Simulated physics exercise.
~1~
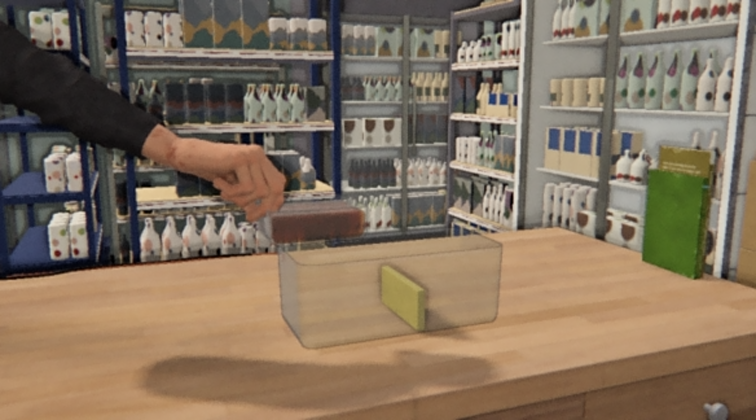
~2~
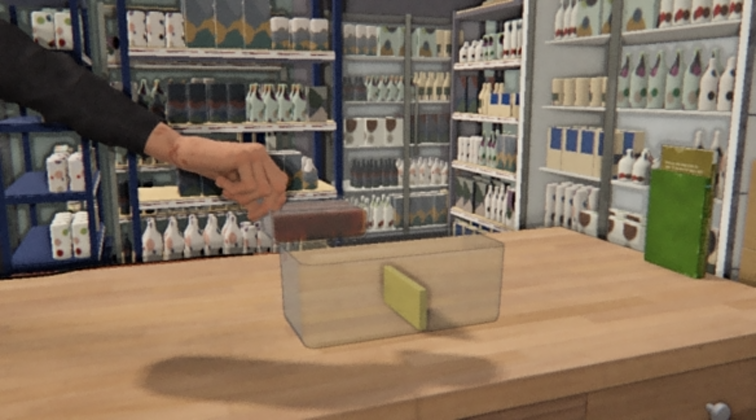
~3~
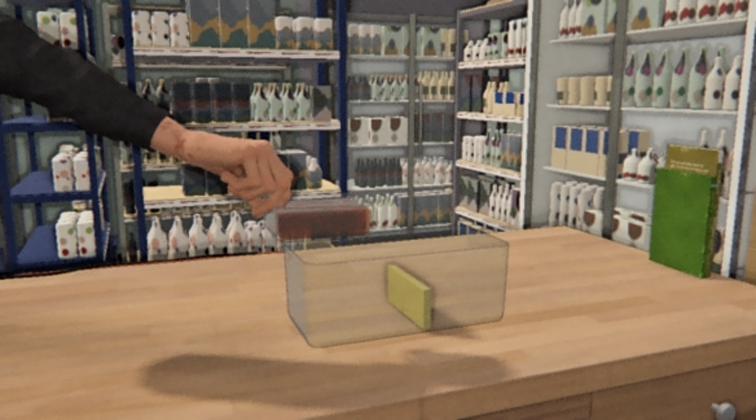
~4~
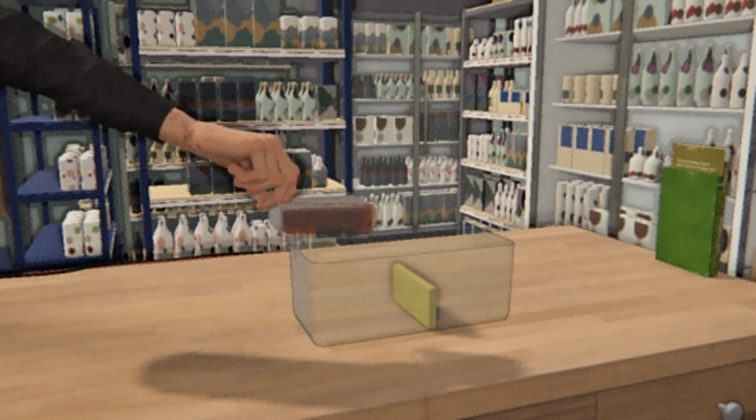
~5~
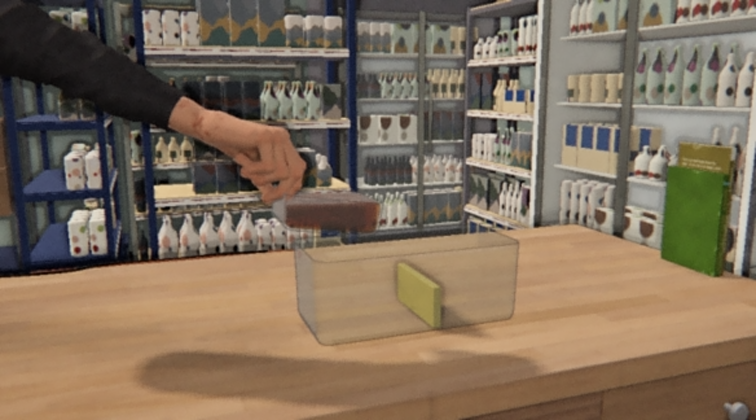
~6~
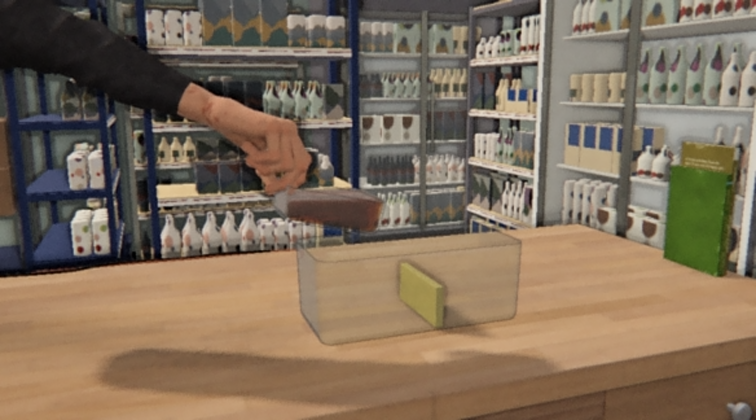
The clip opens on a hand holding a small clear container of reddish-brown tea above a long, see-through basin with a low yellow-green wall inside, on a wooden counter before stocked shelves. The view drifts slightly as the hand moves a little right, then gradually tilts the container's right end downward.
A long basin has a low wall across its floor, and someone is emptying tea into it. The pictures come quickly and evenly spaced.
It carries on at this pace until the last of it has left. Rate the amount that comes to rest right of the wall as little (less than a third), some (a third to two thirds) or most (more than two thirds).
Some.
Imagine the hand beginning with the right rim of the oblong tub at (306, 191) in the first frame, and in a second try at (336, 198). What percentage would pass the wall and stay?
0 %, 5 %.
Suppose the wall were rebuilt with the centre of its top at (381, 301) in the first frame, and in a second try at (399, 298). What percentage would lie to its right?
Record: Case 1 near 85 %, case 2 near 65 %.
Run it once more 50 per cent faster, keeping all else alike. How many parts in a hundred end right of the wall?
Roughly 70 in a hundred.
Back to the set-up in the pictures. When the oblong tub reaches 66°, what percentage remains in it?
It still holds close to 20 per cent at that lean.
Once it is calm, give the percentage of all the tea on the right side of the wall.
Share approx. 60 %.
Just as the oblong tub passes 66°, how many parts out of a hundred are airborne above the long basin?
About 30 per cent.
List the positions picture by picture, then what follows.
In the first frame, tilt 0°; pouring edge (357, 202); surface from (264, 211) to (355, 205); the long basin's rim runs from (287, 255) to (481, 237); the wall's top is at (402, 279).
In the second frame, tilt 1°; pouring edge (359, 202); surface from (266, 211) to (356, 205).
In the third frame, tilt 2°; pouring edge (363, 201); surface from (270, 209) to (360, 203).
In the fourth frame, tilt 5°; pouring edge (368, 200); surface from (275, 206) to (365, 200).
In the fifth frame, tilt 8°; pouring edge (373, 199); surface from (280, 201) to (371, 197).
In the sixth frame, tilt 13°; pouring edge (375, 199); surface from (282, 197) to (374, 195); 2 per cent is over the edge.
A moment on, the oblong tub is tipped part way and 21 per cent is still to pour, 20 is left of the wall and 29 right of it.
Next, the oblong tub is tipped right over and 2 per cent is still to pour, 36 is left of the wall and 58 right of it.
Then the oblong tub is tipped right over and 0 per cent is still to pour, 41 is left of the wall and 58 right of it.
Later the oblong tub is tipped right over and 0 per cent is still to pour, 41 is left of the wall and 59 right of it.
Finally, 41 per cent lies left of the wall, 59 right of it and 0 outside.
